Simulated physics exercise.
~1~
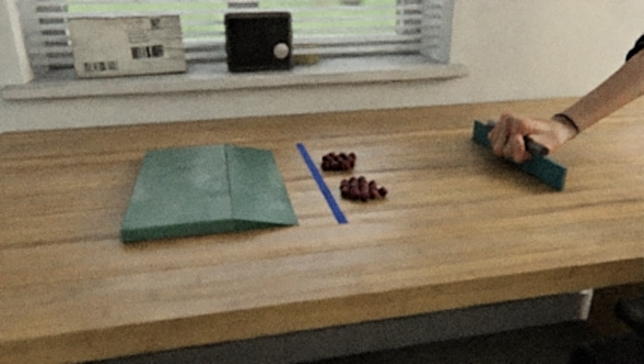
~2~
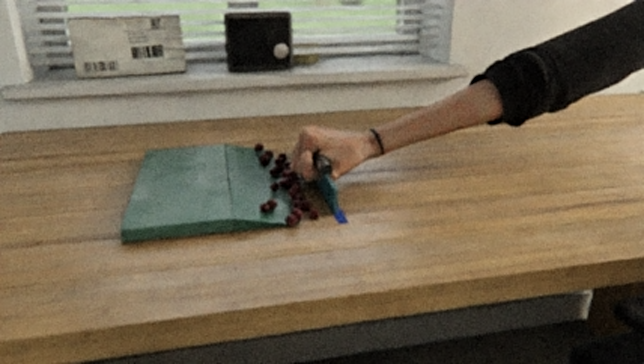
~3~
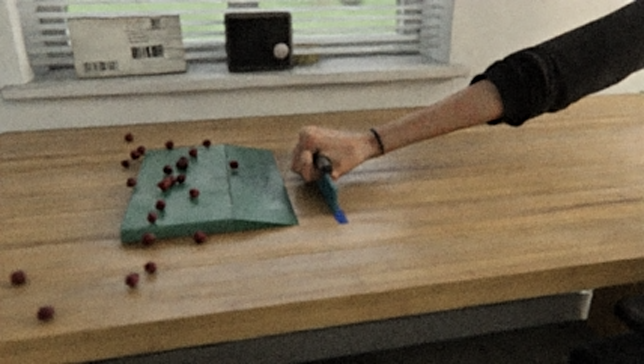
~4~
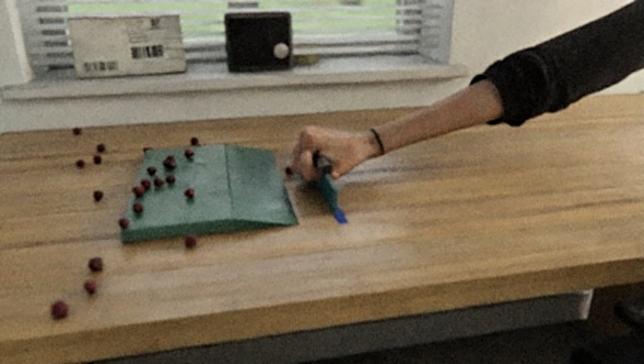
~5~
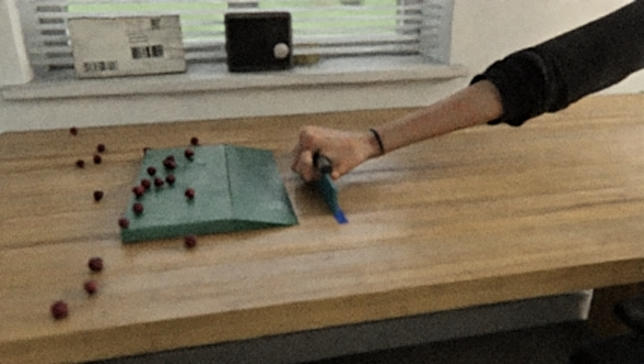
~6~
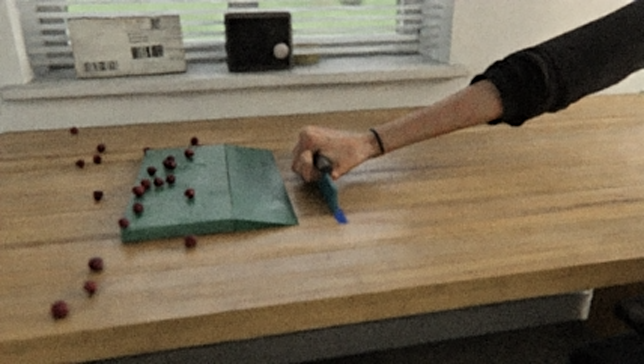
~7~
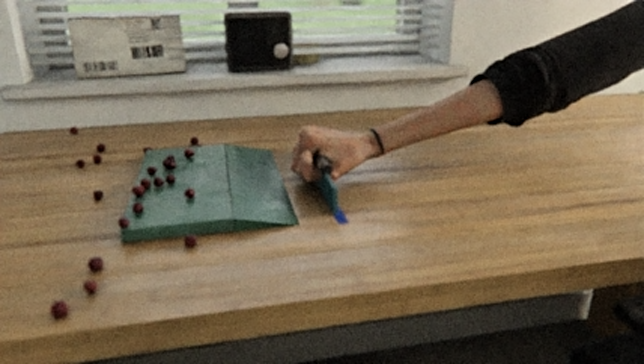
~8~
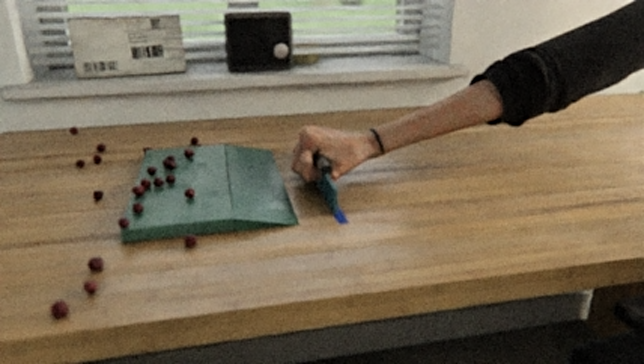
A hand sweeping two heaps of dark red berries leftward with a scraper, stopping at blue tape as they scatter across a green ramp and table.
